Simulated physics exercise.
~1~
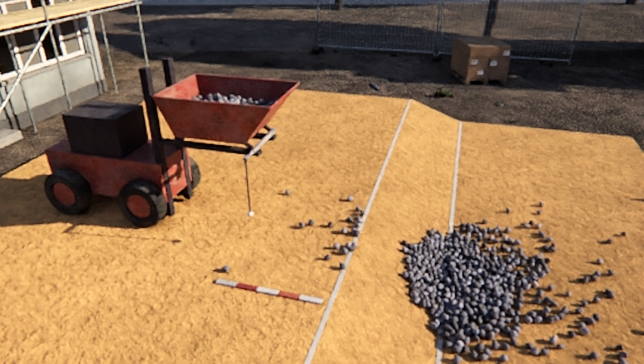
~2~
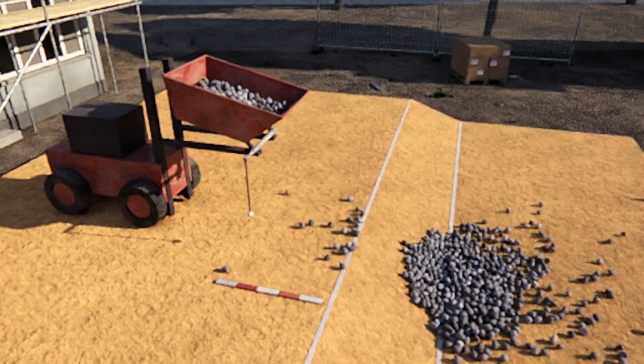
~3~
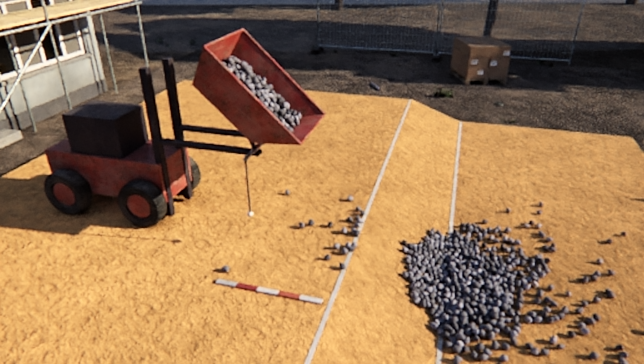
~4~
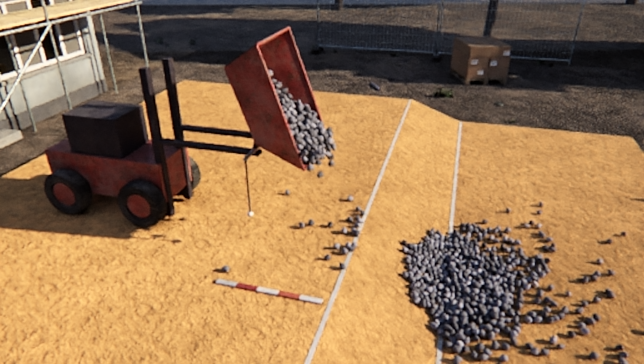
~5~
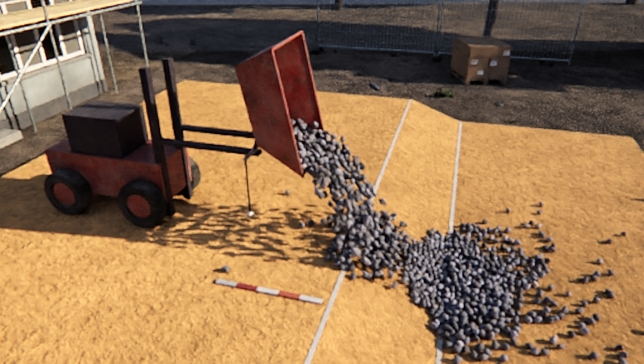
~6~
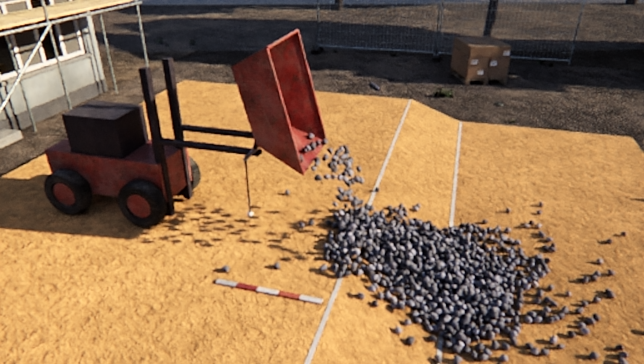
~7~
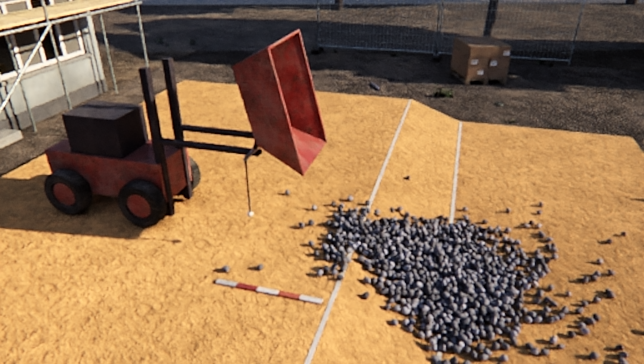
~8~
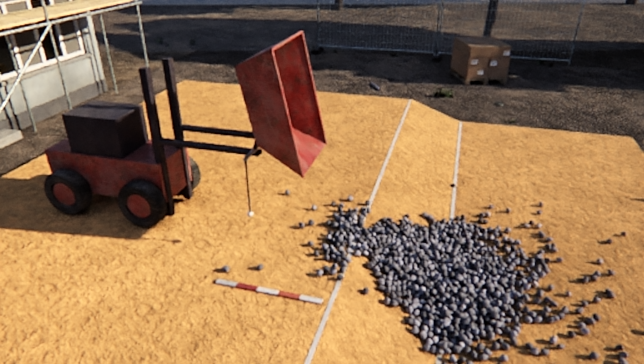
The video shows a red forklift tipping its raised skip steeply forward over sandy ground, pouring grey stones down beside an earlier heap, where they merge into one broad pile across the white lines; the skip jerks slightly and ends empty, still tilted.
